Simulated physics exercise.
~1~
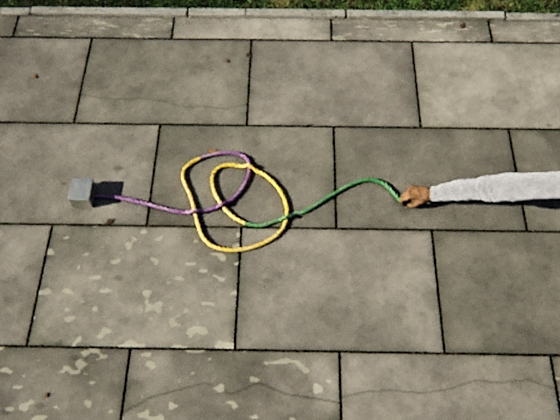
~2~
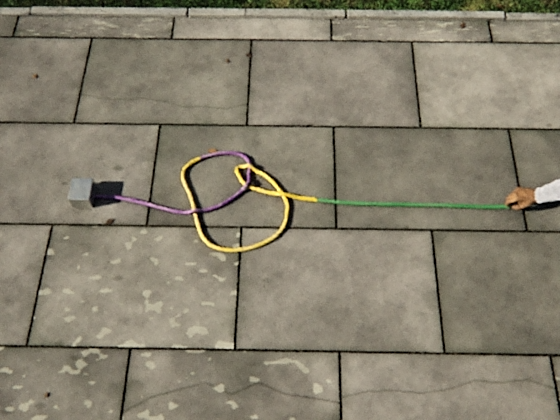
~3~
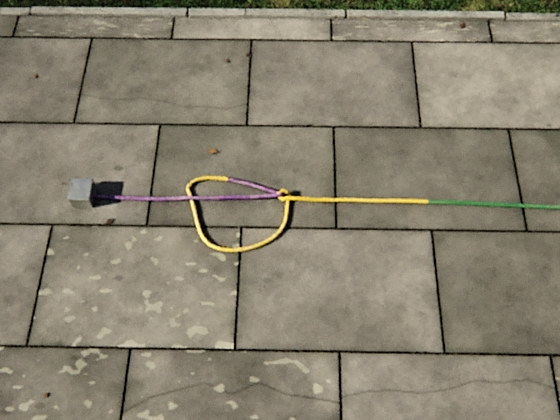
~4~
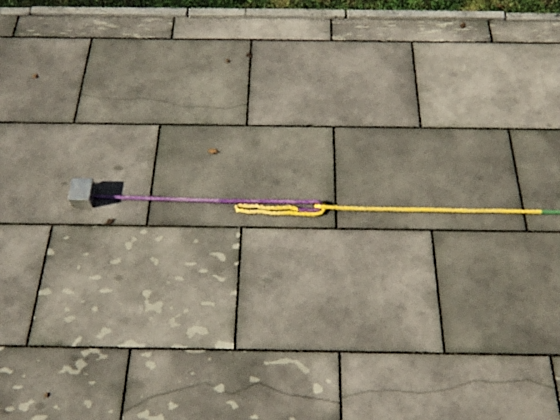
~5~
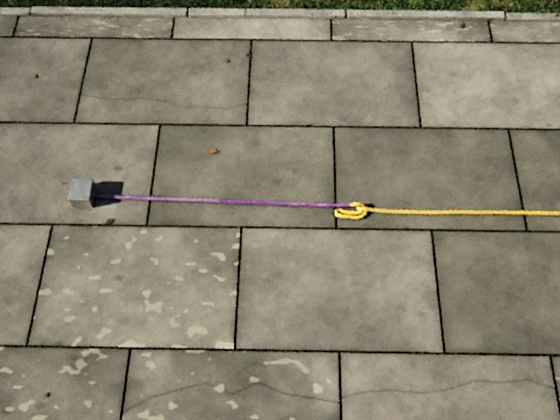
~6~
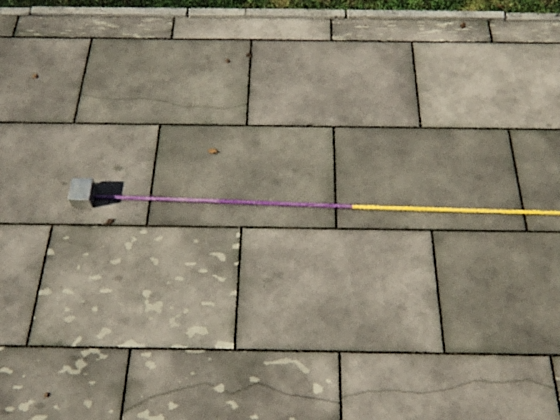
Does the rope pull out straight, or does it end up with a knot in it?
The rope pulls out straight. Its loops shrink and slip away, leaving no knot between the purple and yellow parts.
